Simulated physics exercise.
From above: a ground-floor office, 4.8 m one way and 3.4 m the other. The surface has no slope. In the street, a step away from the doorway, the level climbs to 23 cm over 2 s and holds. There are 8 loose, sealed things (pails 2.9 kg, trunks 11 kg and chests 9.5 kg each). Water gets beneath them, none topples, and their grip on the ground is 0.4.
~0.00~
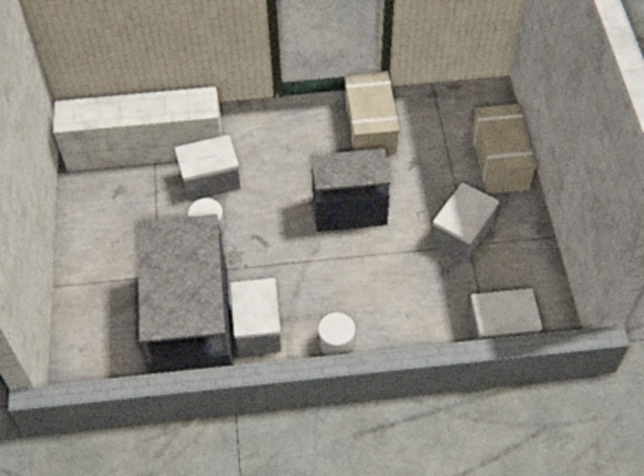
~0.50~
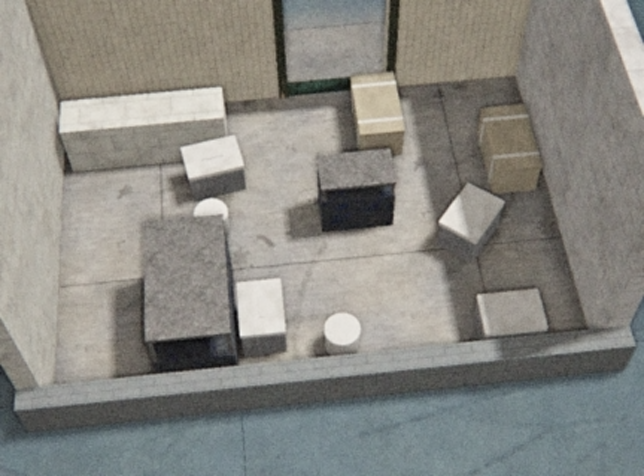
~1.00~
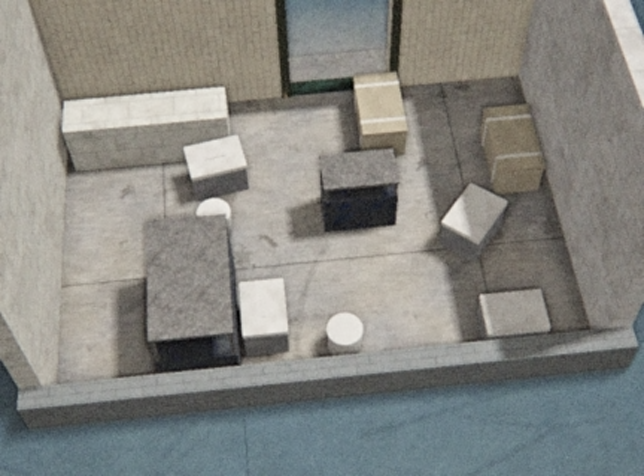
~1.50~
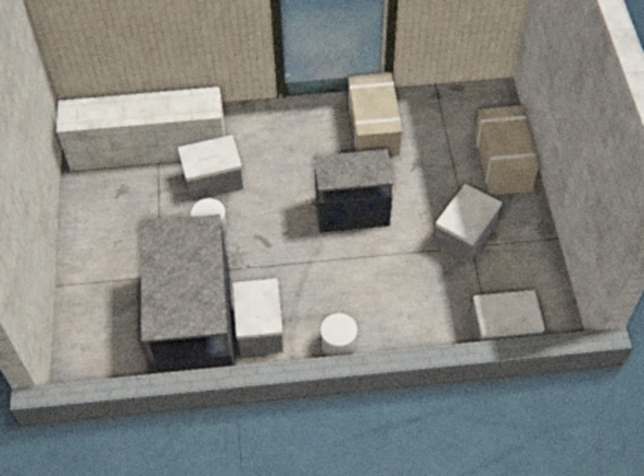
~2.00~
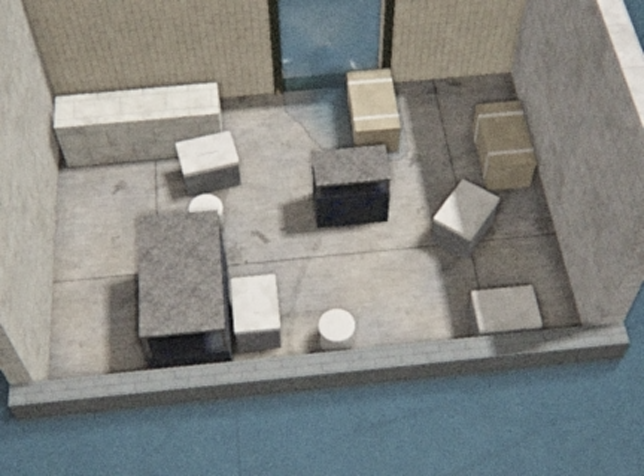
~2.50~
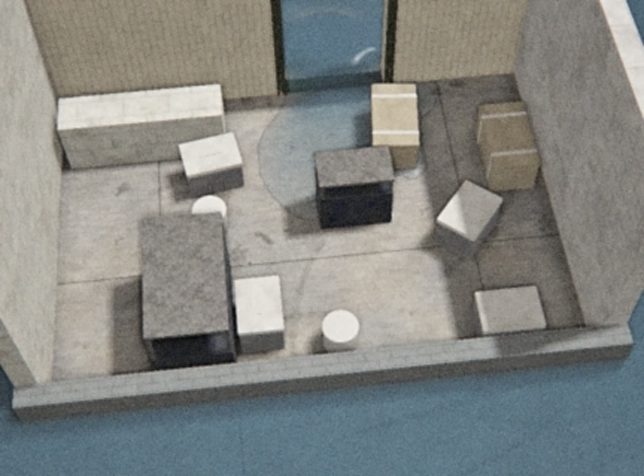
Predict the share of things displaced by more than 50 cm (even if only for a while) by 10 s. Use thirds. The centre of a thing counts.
Share: At least two thirds.
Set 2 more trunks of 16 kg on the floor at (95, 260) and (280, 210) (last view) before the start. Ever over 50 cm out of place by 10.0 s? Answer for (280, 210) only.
It is past it.
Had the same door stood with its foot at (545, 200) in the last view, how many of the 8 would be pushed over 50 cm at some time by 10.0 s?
Then 8.
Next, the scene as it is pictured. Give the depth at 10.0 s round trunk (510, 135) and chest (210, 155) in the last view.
About 7 and 9 cm.
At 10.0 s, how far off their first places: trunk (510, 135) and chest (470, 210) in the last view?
In that order: 80 cm, 120 cm.
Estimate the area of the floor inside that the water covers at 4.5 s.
About 11.0 m2.
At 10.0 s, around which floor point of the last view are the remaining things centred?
Around (312, 232).
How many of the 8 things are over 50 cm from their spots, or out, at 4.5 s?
I count 3.
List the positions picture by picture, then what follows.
A trunk at (372, 102) rests on the ground; a pail at (205, 212) rests on the ground; water covers 0.0 m2; 0 of 8 have shifted, in the first picture.
A trunk at (377, 102) rests on the ground; a pail at (211, 212) rests on the ground; water covers 0.0 m2; 0 of 8 have shifted, in the second picture.
A trunk at (380, 102), on the bottom; a pail at (214, 212) rests on the ground; water covers 0.0 m2; 0 of 8 have shifted, in the third picture.
A trunk at (375, 103) rests on the ground; a pail at (208, 212) rests on the ground; 0.0 m2 under water; 0 of 8 have shifted, in the fourth picture.
A trunk at (373, 99) rests on the ground; a pail at (206, 208) rests on the ground; water covers 0.5 m2; 0 of 8 have shifted, in the fifth picture.
A trunk at (395, 114) rests on the ground, 28 cm from its start; a pail at (209, 210) rests on the ground; water covers 2.1 m2; 1 of 8 have shifted, in the sixth picture.
After 3.5 s 1 of 8 are over 50 cm from their spots; 1 afloat.
After 4.5 s 3 of 8 are over 50 cm from their spots; 2 afloat.
After 7.0 s 6 of 8 are over 50 cm from their spots; 7 afloat.
After 10.0 s 8 of 8 are over 50 cm from their spots, and 8 have been at some point; 8 afloat.
